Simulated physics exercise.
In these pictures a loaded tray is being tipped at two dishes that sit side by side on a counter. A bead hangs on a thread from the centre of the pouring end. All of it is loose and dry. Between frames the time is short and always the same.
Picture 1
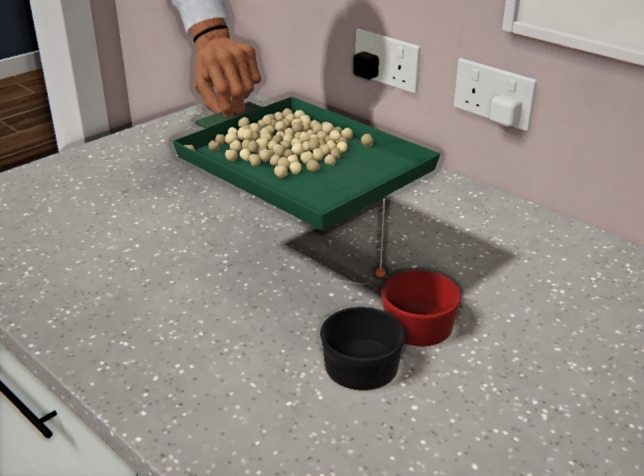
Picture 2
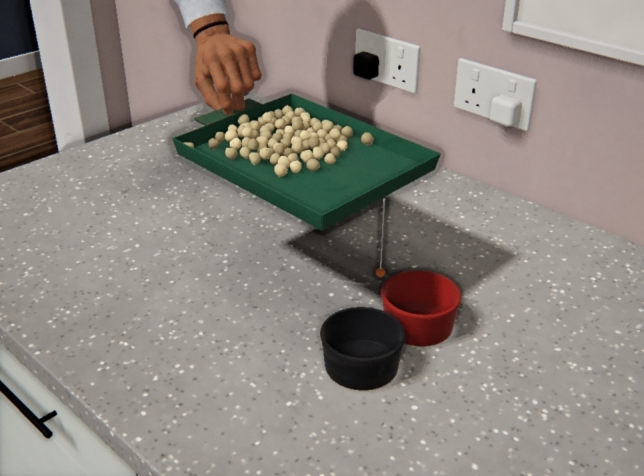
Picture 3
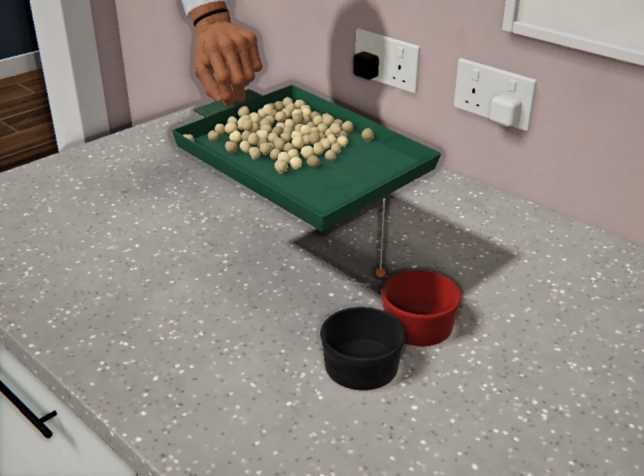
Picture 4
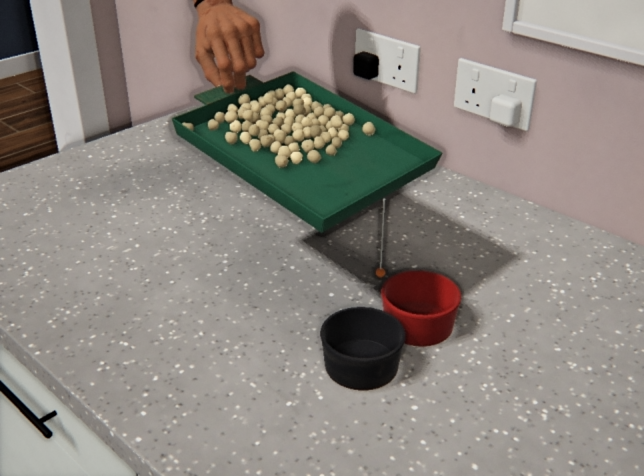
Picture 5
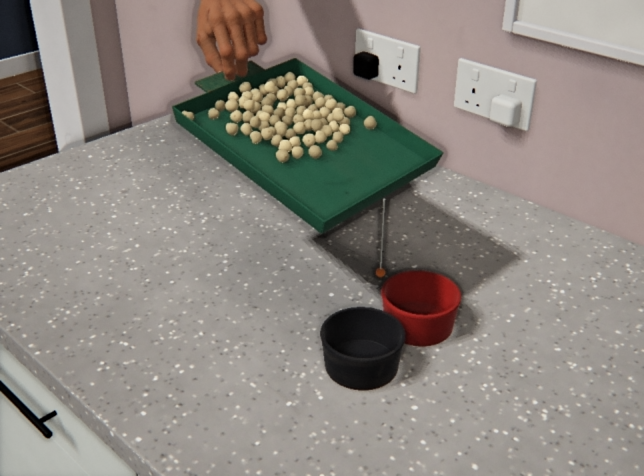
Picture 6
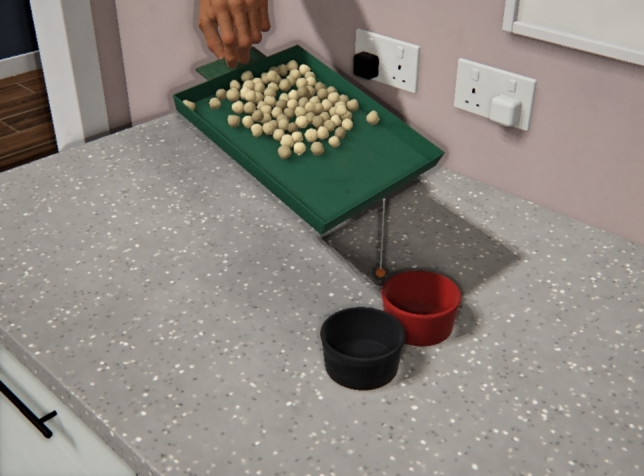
The video shows a hand gradually raising the far end of a green tray of round, pale nuts above a speckled counter, its near end dipping slightly at the left corner, while black and red dishes stay still.
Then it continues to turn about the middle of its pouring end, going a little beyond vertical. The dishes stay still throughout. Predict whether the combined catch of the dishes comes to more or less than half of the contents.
The combined catch is more than half.
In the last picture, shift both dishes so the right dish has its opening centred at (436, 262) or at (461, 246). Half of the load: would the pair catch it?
Taking the places in turn, it's shy of half and then shy of half.
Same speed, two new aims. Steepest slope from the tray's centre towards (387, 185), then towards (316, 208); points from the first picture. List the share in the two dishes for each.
First some 50, then 30 per cent.
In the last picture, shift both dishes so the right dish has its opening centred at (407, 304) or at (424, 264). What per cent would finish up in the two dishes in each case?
I'd say about 70 percent, followed by about 10 percent.
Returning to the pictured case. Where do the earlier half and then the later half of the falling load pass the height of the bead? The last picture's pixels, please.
Initially about (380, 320); subsequently about (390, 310).
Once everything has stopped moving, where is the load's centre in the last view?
(374, 353).
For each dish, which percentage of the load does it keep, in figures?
Looks like close to 60 % lands in the left dish and close to 20 % in the right one.
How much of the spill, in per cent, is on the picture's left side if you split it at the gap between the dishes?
Left portion: Around 10 %.
Shortly afterwards, tray tipped steeply; the bulk on the tray; only a few in the left dish; a little in the air.
Next, tray tipped past a quarter turn; near half on the tray; a little in the left dish; only a few in the right dish; a little outside both; near a quarter in the air.
Some moments later, tray tipped past a quarter turn; near two thirds in the left dish; near a quarter in the right dish; near a quarter outside both.
In the end, tray tipped past a quarter turn; near two thirds in the left dish; near a quarter in the right dish; near a quarter outside both.
